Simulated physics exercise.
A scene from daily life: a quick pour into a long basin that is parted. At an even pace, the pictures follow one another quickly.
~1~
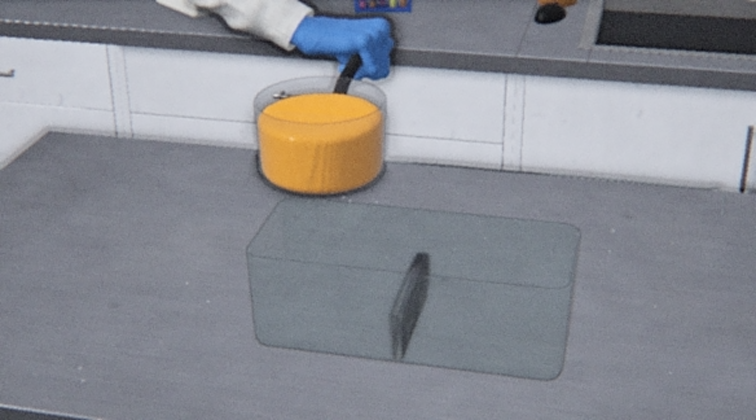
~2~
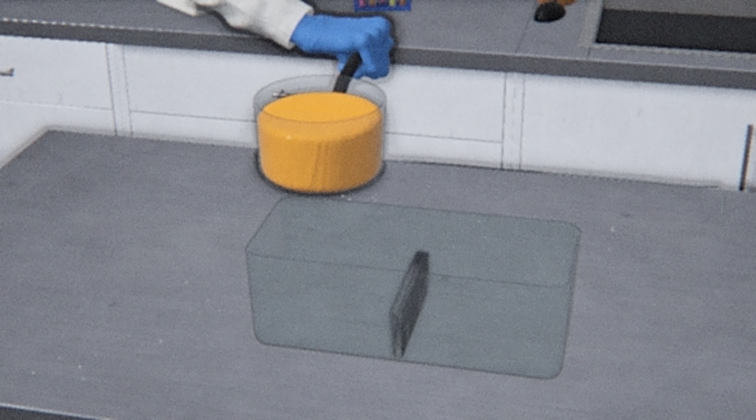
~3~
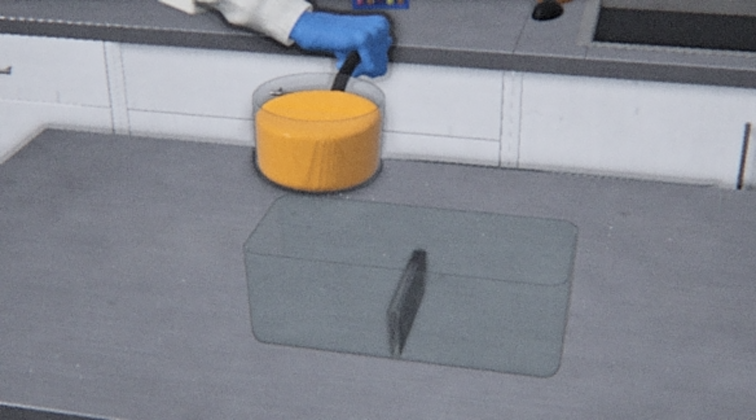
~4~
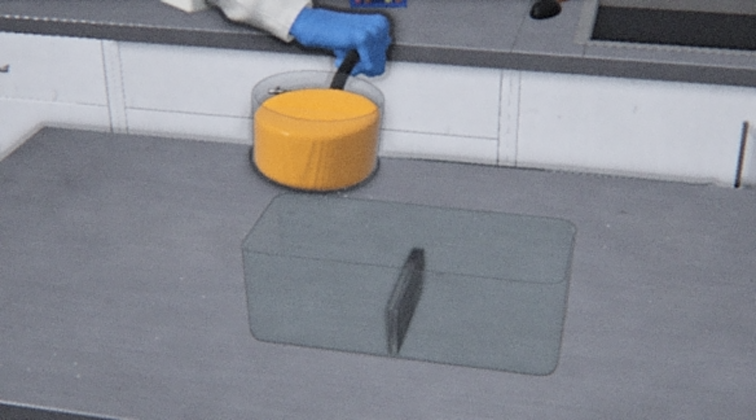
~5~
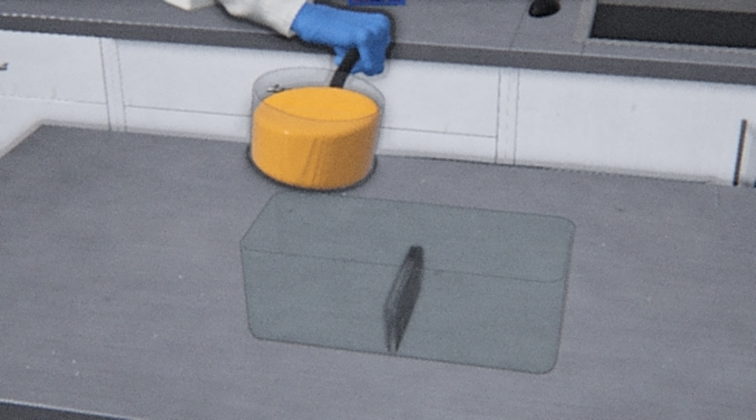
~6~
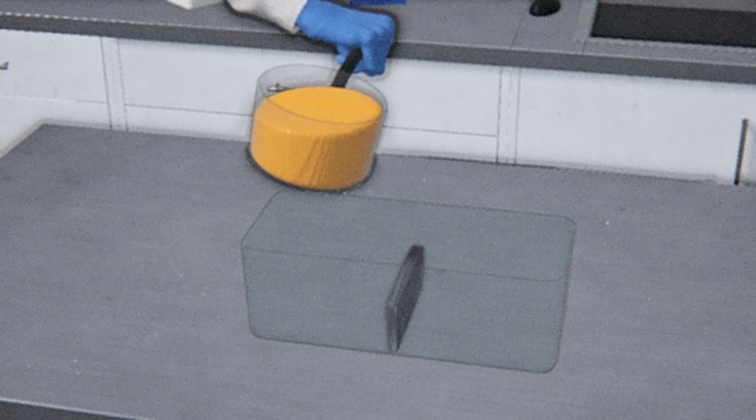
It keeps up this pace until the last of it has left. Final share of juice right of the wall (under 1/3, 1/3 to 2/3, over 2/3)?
After it calms, what's right of the wall is a large share, beyond two thirds.
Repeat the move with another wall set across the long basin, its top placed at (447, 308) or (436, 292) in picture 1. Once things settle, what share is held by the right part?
The first placement leaves close to 50 per cent, the second close to 60 per cent.
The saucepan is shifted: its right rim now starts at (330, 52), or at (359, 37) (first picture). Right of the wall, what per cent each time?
First place gives some 45 %, second place some 75 %.
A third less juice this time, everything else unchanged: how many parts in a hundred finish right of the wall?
Some 70 parts in a hundred, give or take.
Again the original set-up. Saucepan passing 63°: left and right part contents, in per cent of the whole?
Left side 0 in a hundred, right side 15 in a hundred.
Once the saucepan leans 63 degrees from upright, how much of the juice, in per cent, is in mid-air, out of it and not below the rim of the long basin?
25 %.
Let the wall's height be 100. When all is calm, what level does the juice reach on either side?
10 per cent for the left part, 50 for the right.
A moment on, the saucepan is tipped part way and 64 per cent is still to pour, 1 is left of the wall and 13 right of it.
Next, the saucepan is tipped on its side and 13 per cent is still to pour, 5 is left of the wall and 74 right of it.
Then the saucepan is tipped right over and 0 per cent is still to pour, 20 is left of the wall and 79 right of it.
Later the saucepan is tipped right over and 0 per cent is still to pour, 21 is left of the wall and 79 right of it.
Finally, 21 per cent lies left of the wall, 79 right of it and 0 outside.
